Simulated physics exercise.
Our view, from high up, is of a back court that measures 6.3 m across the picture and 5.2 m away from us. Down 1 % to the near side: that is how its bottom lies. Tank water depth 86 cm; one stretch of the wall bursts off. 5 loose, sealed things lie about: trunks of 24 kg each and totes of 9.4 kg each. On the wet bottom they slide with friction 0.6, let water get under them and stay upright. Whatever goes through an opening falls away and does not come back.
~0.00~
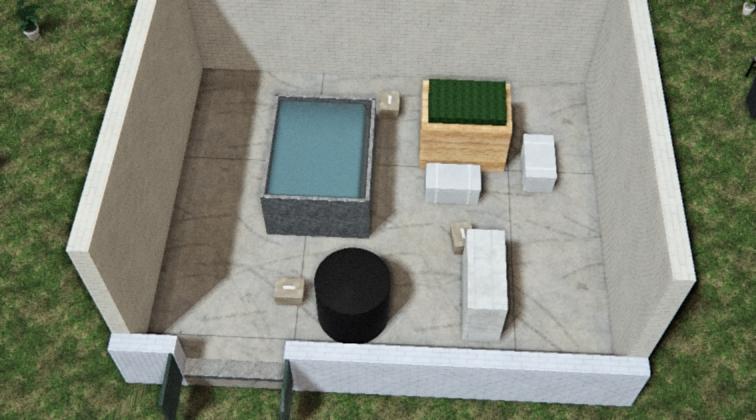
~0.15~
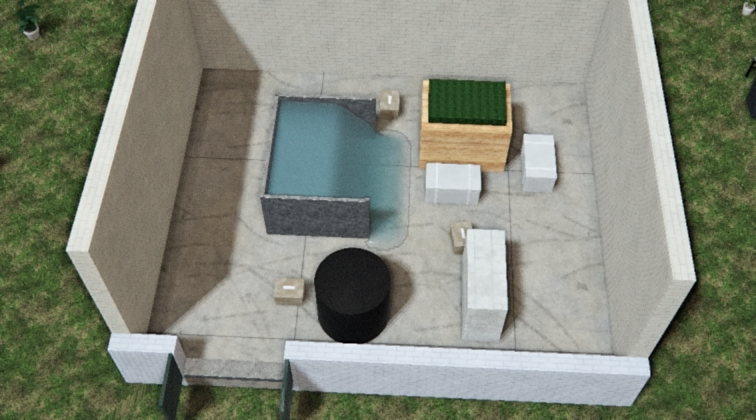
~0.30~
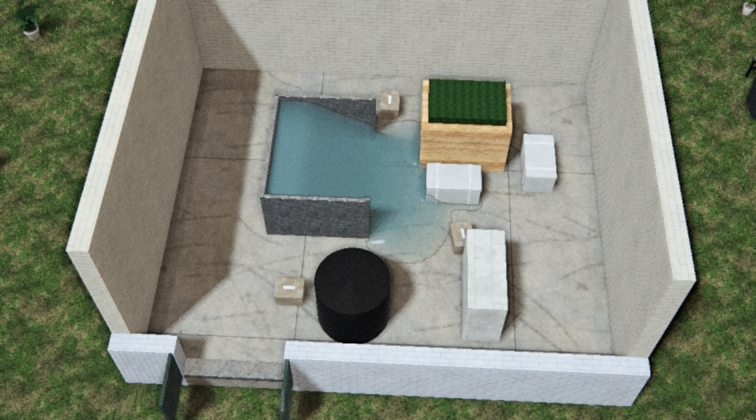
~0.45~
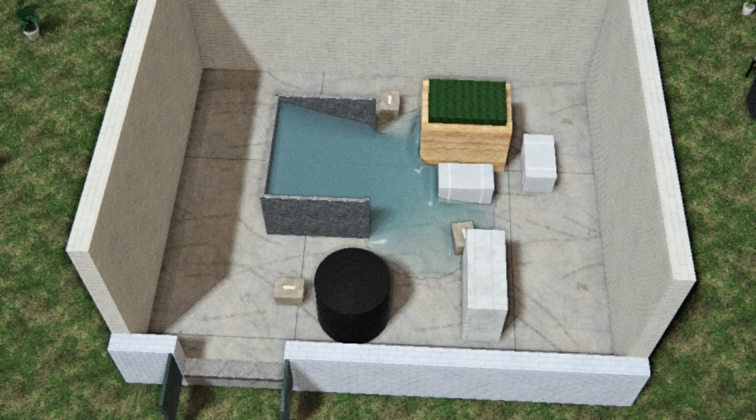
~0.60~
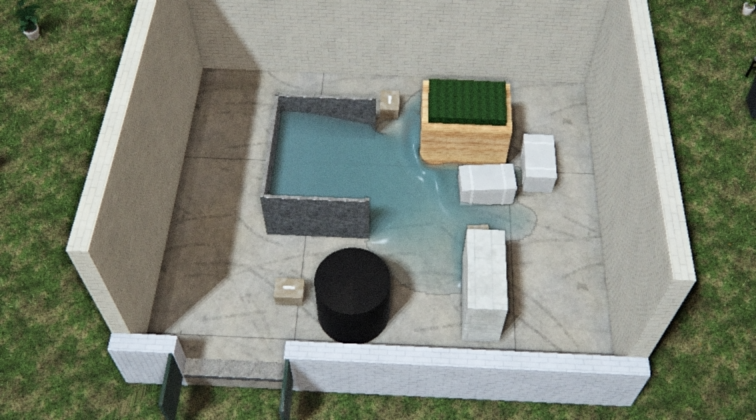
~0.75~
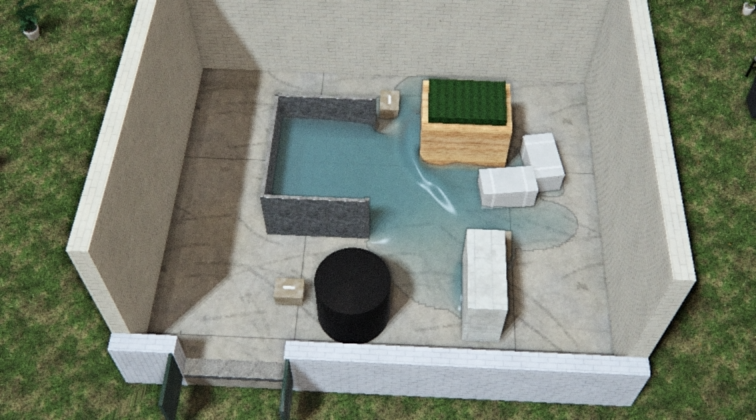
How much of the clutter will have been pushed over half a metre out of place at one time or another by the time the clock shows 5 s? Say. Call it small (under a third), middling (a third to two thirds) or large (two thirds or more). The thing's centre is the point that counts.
Large, two thirds or more.
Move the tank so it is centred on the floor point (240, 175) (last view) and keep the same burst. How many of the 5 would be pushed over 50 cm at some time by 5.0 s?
The answer would then be 4.
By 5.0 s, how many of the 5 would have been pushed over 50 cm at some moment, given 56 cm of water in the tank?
So the tally would be 3.
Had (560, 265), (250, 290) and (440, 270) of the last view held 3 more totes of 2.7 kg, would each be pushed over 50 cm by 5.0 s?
First exceeds it, second falls shy, third exceeds it.
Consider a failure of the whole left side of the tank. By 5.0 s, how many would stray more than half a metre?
The answer would then be 1.
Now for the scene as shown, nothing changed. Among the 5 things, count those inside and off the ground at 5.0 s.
Total: 3.
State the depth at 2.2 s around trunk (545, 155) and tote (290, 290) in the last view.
I'd estimate 10 cm for the first and 0 cm for the second.
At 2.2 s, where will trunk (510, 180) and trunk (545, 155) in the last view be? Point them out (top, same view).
Approx. (569, 193); approx. (568, 90).
After 1.1 s 2 of 5 are over 50 cm from their spots; 1 afloat.
After 2.2 s 4 of 5 are over 50 cm from their spots; 2 afloat.
After 3.5 s 4 of 5 are over 50 cm from their spots; 3 afloat.
After 5.0 s 4 of 5 are over 50 cm from their spots, and 4 have been at some point; 3 afloat.
